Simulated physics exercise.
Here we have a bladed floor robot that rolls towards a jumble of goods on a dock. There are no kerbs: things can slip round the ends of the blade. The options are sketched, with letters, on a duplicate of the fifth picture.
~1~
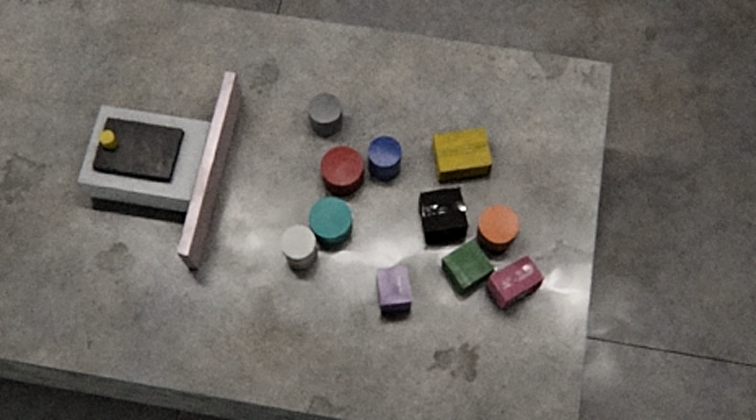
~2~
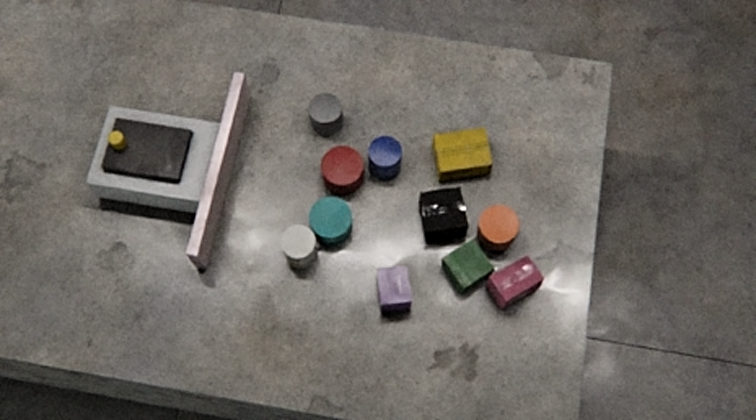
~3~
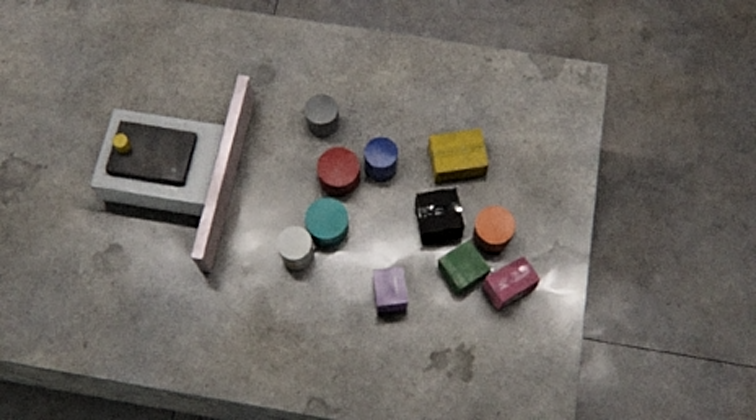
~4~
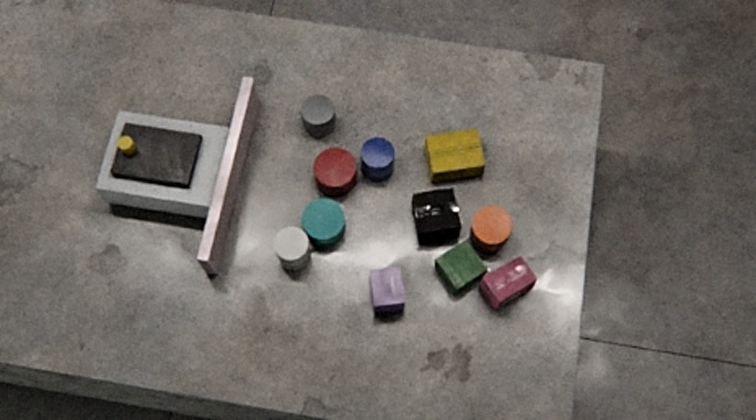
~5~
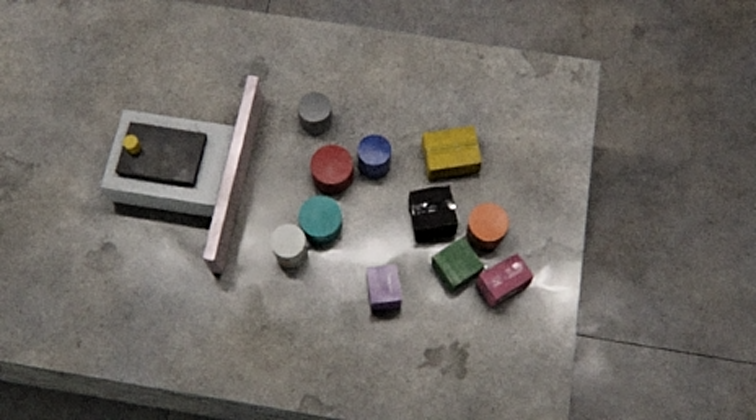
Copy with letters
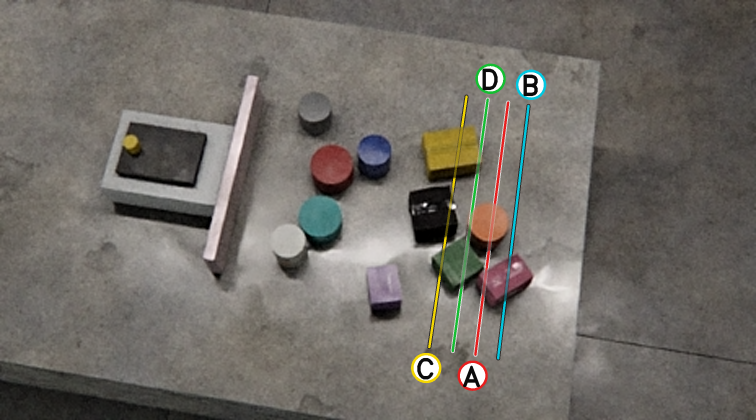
At first, a pale machine with a wide pink blade sits on a grey slab, left of a scattered group of colourful round containers and boxes. It then creeps a short way right, narrowing the gap to the untouched goods, which keep their arrangement while the whole view shifts very slightly.
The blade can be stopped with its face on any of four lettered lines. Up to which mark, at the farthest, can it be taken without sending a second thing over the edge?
B is the last line within the limit.
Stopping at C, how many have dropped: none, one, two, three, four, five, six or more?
By then, none.
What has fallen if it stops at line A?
It is the orange pail.
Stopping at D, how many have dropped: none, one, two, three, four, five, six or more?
By then, none.
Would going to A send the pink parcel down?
No.
On the marked copy, A at (493, 222); B at (514, 225); C at (449, 215); D at (471, 219).
With B. Early on, robot (268, 170); grey canister (371, 122); white pail (344, 261).
Further on, robot (369, 185); orange pail (541, 233); pink parcel (517, 289).
At the end, robot (449, 198); orange pail over the edge; black box (579, 236); one fallen.
As for the rest, A is within the limit but short; C is within the limit but short; D is within the limit but short.
